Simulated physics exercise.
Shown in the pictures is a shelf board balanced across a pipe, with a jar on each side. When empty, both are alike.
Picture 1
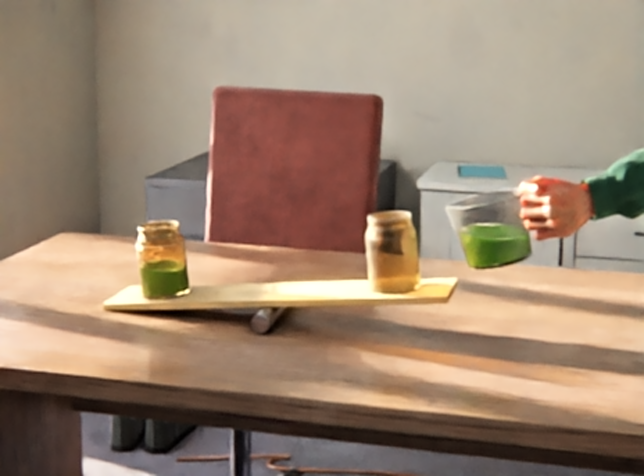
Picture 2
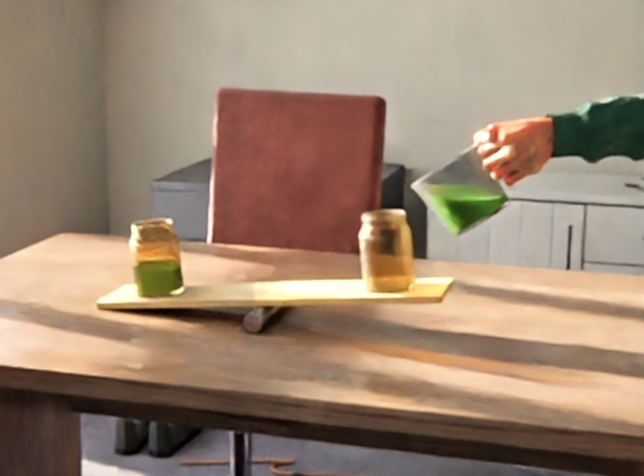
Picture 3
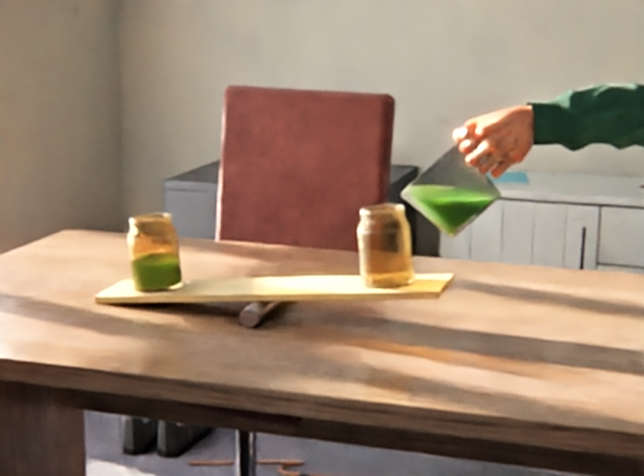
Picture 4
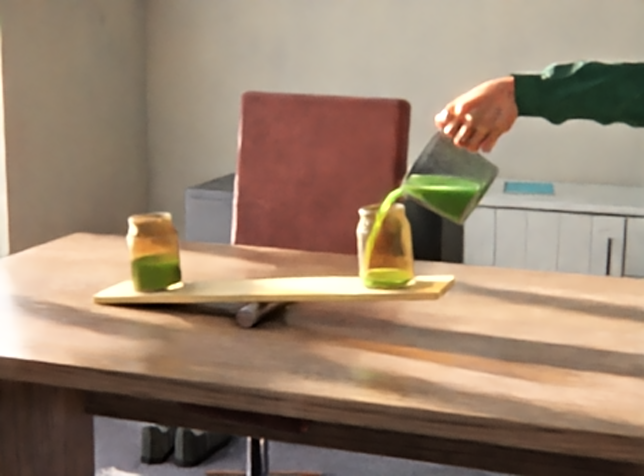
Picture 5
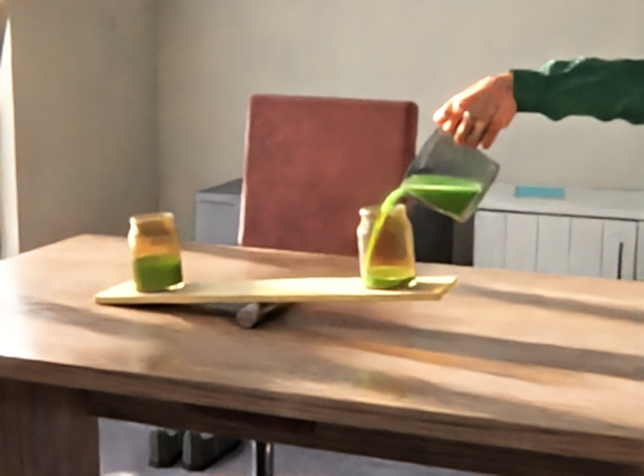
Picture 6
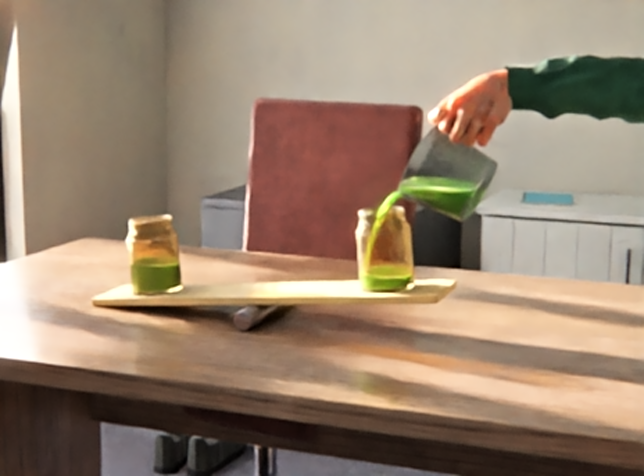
The video shows a hand in a green sleeve bringing a jug of green juice over a board balanced on a pipe, tilting it and pouring into the raised right jar, while the partly filled left jar stays low.
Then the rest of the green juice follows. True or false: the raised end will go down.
True.
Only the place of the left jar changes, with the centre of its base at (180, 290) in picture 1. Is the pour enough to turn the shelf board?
Tips.
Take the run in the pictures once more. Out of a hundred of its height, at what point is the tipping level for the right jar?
I'd put it at around 35 percent.
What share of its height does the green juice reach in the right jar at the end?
55%, roughly.
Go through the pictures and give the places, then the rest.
The measuring jug is on its way; measuring jug (493, 228) about half full; right jar (393, 250) empty, raised; left jar (162, 258) about a third full, on the low side, in the first picture.
The green juice nears the lip; pipe (254, 322); right jar (387, 249) empty, in the second picture.
The green juice nears the lip; measuring jug (453, 190) tipped 45° with all of its load; right jar (385, 244) empty, in the third picture.
Pouring; pipe (248, 317); right jar nearly empty, surface at (388, 276); left jar about a third full, surface at (155, 259), in the fourth picture.
Pouring; measuring jug (451, 174) tipped 60° with about three quarters of its load; right jar (387, 244) nearly empty, in the fifth picture.
Pouring; pipe (245, 320); right jar nearly empty, surface at (387, 272); left jar about a third full, surface at (155, 262), in the sixth picture.
A moment on, the right jar is about a third full; the shelf board leans as before.
Further on, the right jar is about half full; the shelf board has swung over, and that end is down.
When it is over, the right jar is about half full; the shelf board has swung over, and that end is down.
